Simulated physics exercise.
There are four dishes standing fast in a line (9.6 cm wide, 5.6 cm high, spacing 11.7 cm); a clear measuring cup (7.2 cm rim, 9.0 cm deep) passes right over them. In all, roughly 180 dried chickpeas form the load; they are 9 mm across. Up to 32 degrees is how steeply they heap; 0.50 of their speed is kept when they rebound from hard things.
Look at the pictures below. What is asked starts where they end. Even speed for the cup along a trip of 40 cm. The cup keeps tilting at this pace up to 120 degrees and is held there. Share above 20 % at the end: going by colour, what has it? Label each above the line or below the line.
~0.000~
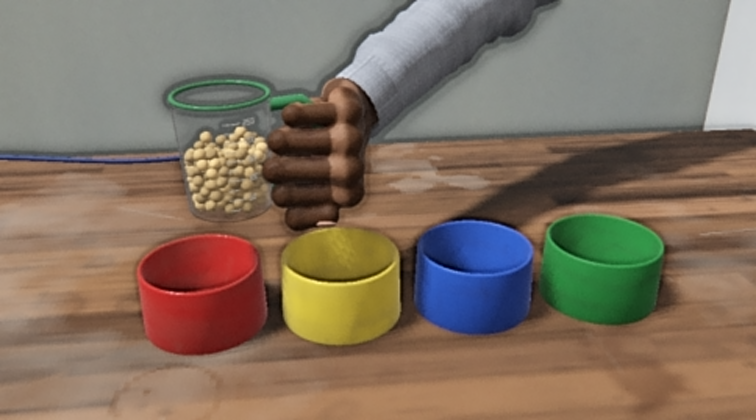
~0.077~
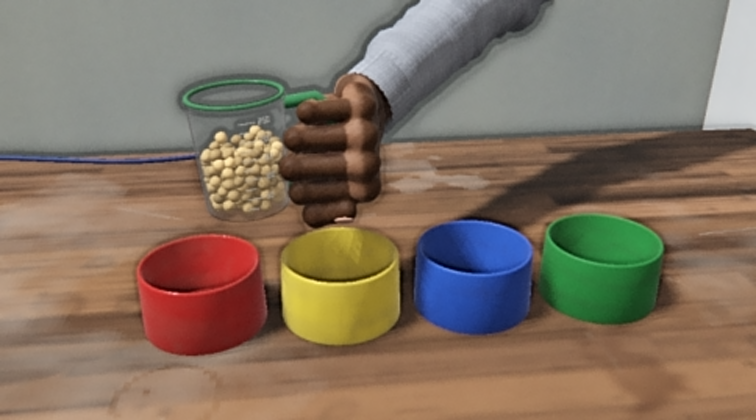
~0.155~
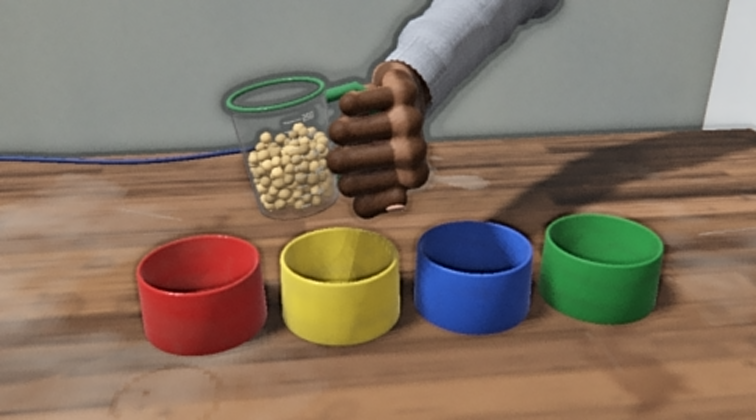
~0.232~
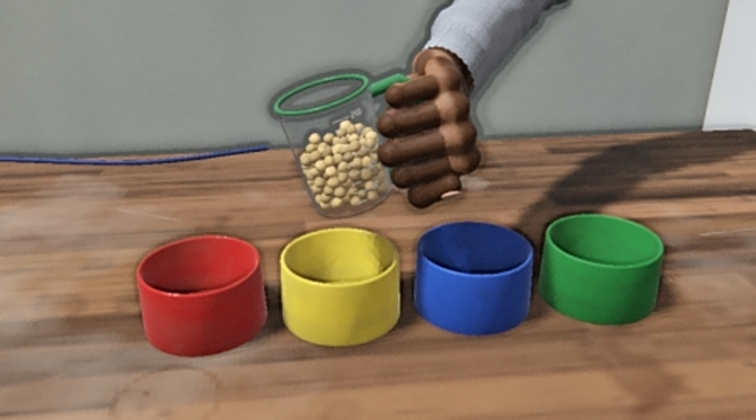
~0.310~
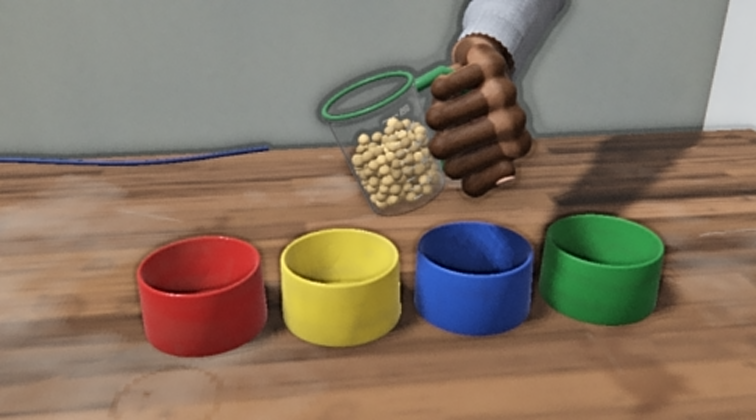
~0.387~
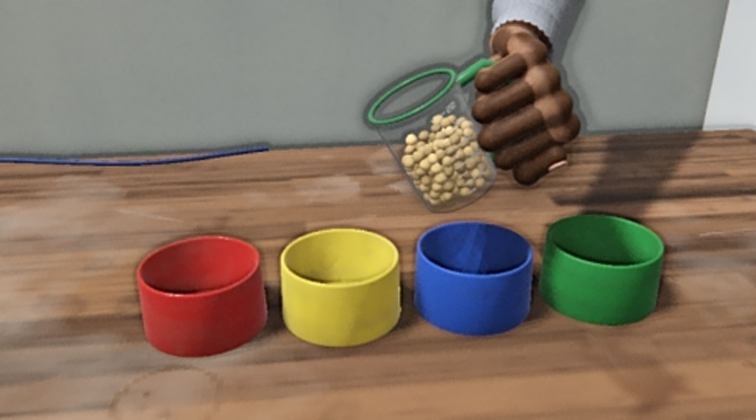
Red: Below the line; blue: Below the line; green: Above the line; yellow: Below the line; counter: Below the line.
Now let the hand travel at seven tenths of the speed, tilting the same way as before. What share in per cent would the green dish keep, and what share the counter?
Green: 100; counter: 0.
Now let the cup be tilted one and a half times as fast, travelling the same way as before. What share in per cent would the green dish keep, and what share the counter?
Shares: Green 100, counter 0.
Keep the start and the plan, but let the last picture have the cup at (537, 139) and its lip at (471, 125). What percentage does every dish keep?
Dish by dish: Red 0 per cent, blue 0 per cent, green 100 per cent, yellow 0 per cent.
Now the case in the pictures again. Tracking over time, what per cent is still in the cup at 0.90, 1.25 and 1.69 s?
Approx. 100 / 95 / 20 percent.
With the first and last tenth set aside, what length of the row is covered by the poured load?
That stretch comes to around 5 cm.
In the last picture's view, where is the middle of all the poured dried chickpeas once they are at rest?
Somewhere around (602, 275) in the final frame.
After 0.90 s, tilt 71 degrees; cup holds 100 %.
After 1.25 s, tilt 101 degrees; cup holds 95 %.
After 1.69 s, tilt 120 degrees; cup holds 20 %, green 80 %.
At rest (2.5 s), red 0 %, blue 0 %, green 100 %, yellow 0 %, counter 0 %.
